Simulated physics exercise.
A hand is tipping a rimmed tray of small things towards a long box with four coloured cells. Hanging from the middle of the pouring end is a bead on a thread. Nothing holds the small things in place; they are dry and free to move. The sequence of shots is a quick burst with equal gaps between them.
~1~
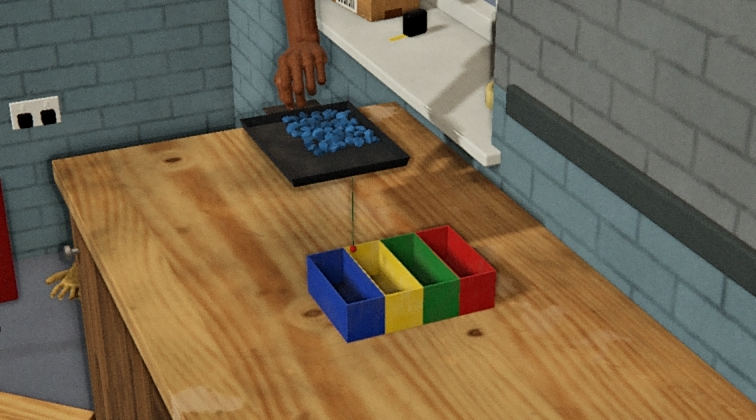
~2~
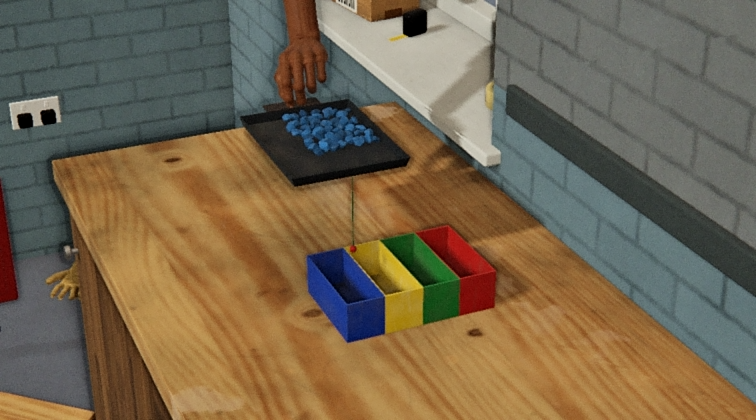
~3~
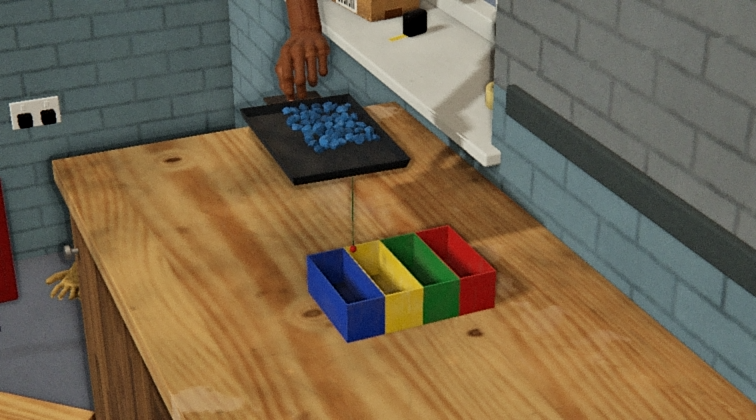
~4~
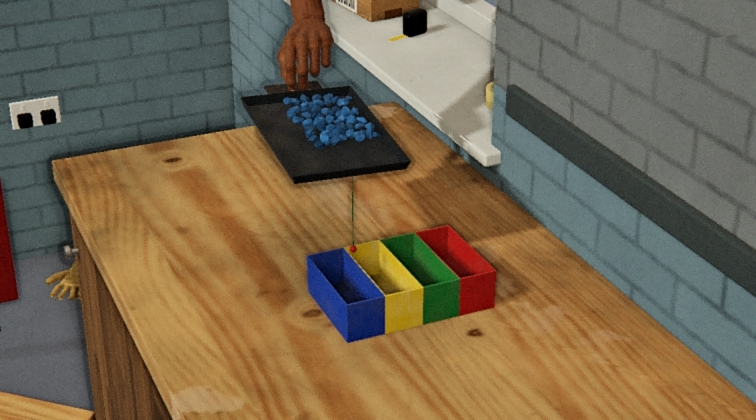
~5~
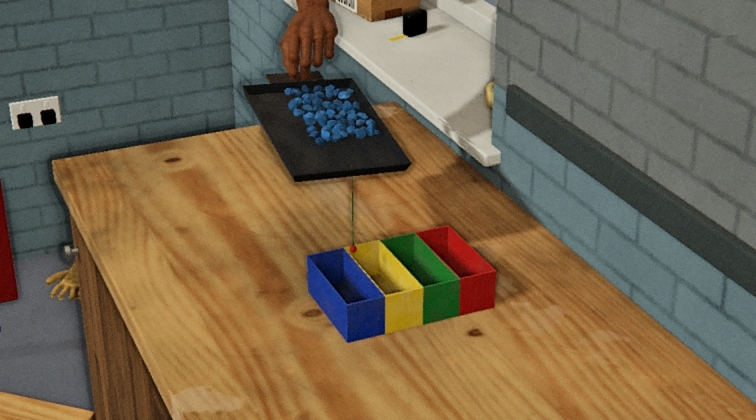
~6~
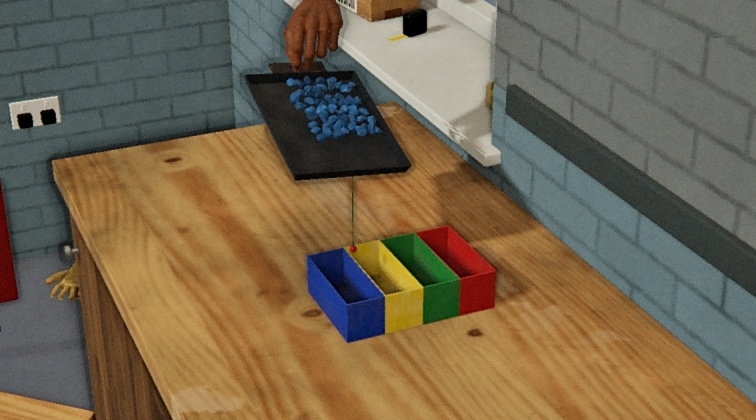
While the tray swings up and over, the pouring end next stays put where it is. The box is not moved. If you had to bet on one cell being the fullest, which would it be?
I would bet on the green cell.
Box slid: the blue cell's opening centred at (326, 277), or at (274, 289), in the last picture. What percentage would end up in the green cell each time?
Some 60 percent in the first case, 0 percent in the second.
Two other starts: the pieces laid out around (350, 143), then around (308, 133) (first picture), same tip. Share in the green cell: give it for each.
Roughly 70 per cent, then 60 per cent.
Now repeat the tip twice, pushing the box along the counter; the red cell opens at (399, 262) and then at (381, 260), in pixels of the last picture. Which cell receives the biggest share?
Try 1 - the red one; try 2 - the red cell.
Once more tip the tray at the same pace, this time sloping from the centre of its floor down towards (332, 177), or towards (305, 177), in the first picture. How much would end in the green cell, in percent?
Roughly 0 % in the first case and 0 % in the second.
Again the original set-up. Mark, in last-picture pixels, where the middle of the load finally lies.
(414, 290).
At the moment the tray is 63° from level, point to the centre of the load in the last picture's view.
Look close to (392, 166) in the last picture.
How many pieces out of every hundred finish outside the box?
Some 0 percent of the load.
Shortly afterwards, tray tipped steeply; the bulk on the tray; near a quarter falling or outside the box.
Next, tray tipped right over; a little on the tray; near half in the green cell; near a quarter in the yellow cell; a little in the red cell; only a few in the blue cell; a little falling or outside the box.
Some moments later, tray tipped past a quarter turn; near two thirds in the green cell; near a quarter in the yellow cell; a little in the red cell; only a few in the blue cell; only a few falling or outside the box.
In the end, tray tipped past a quarter turn; near two thirds in the green cell; near a quarter in the yellow cell; a little in the red cell; only a few in the blue cell; only a few outside the box.
